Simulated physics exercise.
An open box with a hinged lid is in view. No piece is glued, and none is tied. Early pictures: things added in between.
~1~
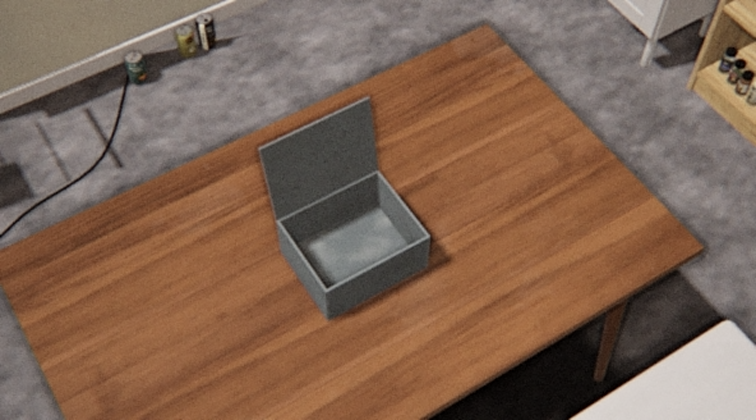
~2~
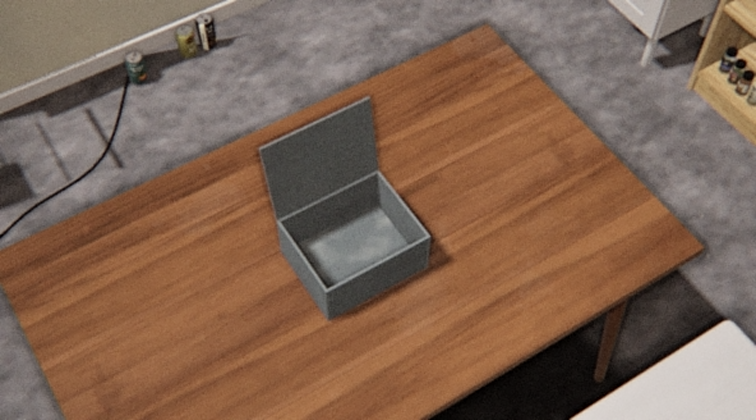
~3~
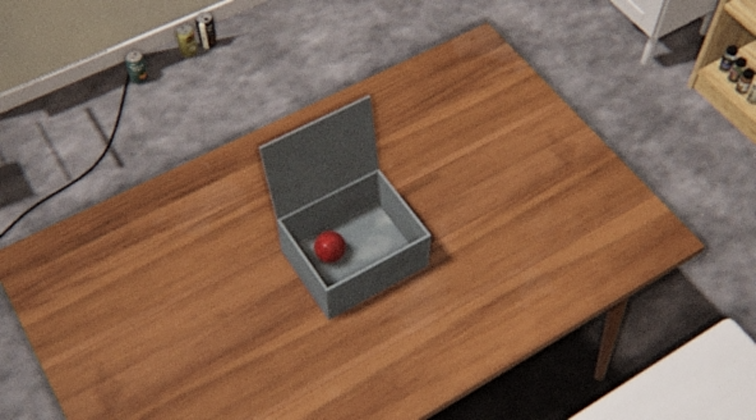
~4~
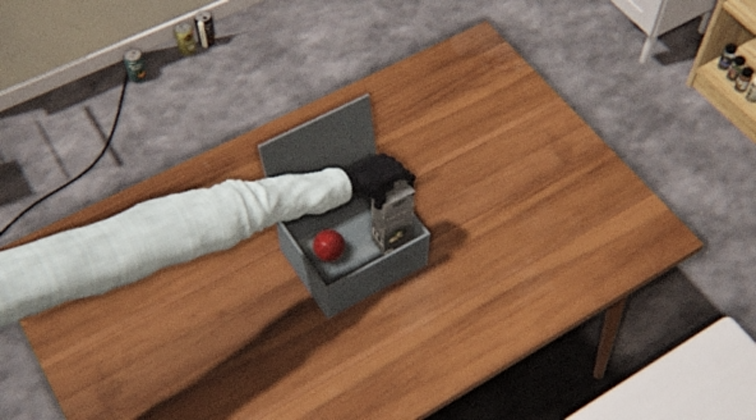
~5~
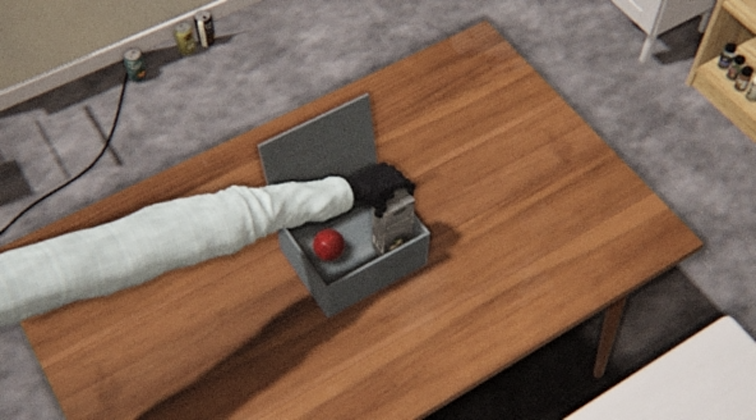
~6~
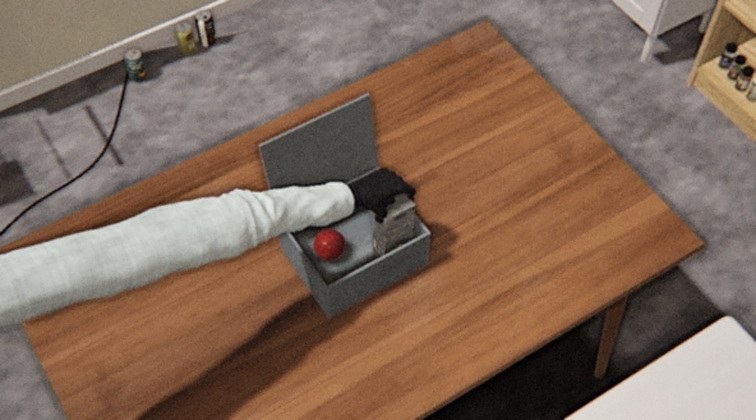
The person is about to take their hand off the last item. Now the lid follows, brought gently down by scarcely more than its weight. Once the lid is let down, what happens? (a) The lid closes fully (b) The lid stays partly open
(b) The lid stays partly open.
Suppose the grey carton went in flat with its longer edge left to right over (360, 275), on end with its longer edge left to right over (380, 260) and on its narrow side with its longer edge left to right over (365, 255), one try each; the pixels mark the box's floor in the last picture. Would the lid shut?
Shut; open; shut.
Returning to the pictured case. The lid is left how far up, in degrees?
Measured angle - around 35°.
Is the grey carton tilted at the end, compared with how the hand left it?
The grey carton stays as it was set.
Then, 1.30 s past the last view, lid 78° above the rim.
Then, 1.70 s past the last view, lid 50° above the rim.
Finally, lid 33° above the rim; both still in place. Final places as the last picture's camera would see them, grey carton near (393, 229).
